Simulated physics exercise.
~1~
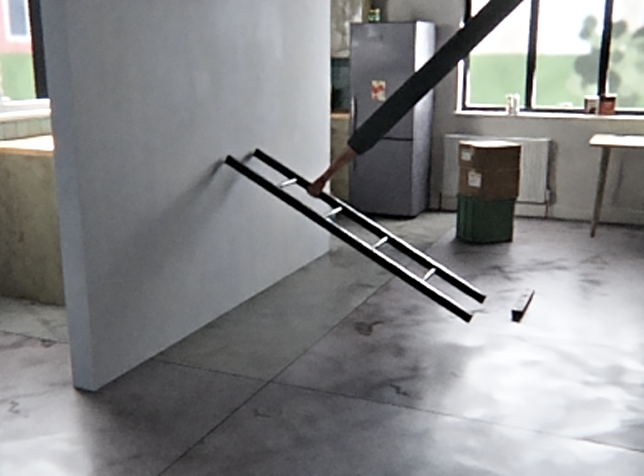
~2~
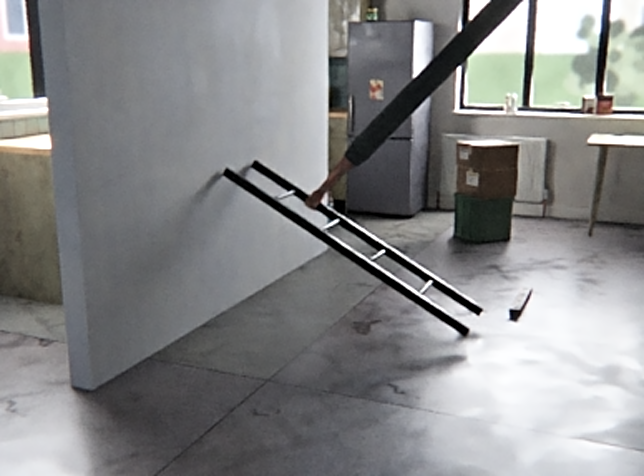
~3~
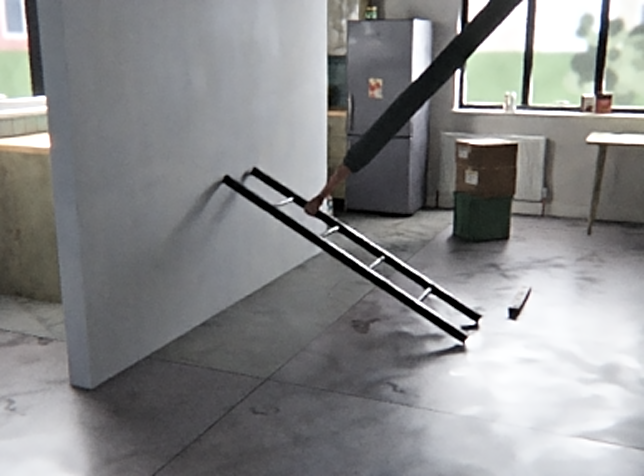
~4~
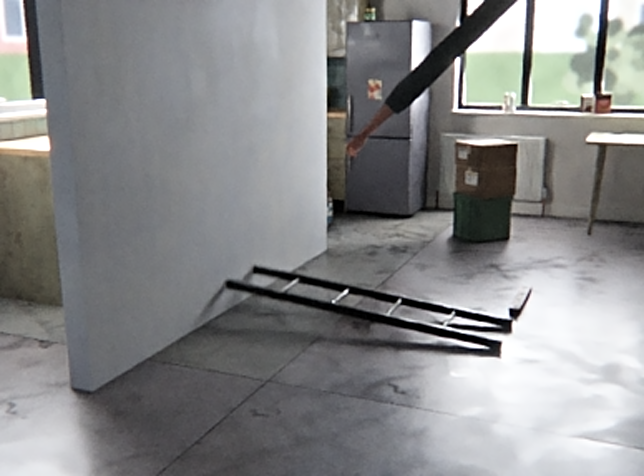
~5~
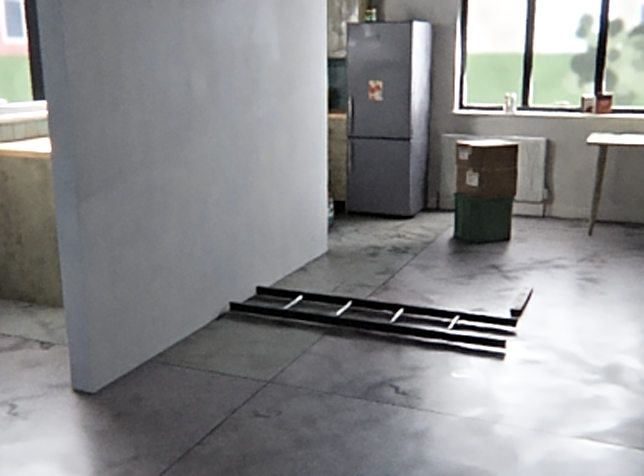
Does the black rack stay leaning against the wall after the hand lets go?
No, its feet slide out away from the wall and it ends up lying flat on the floor.
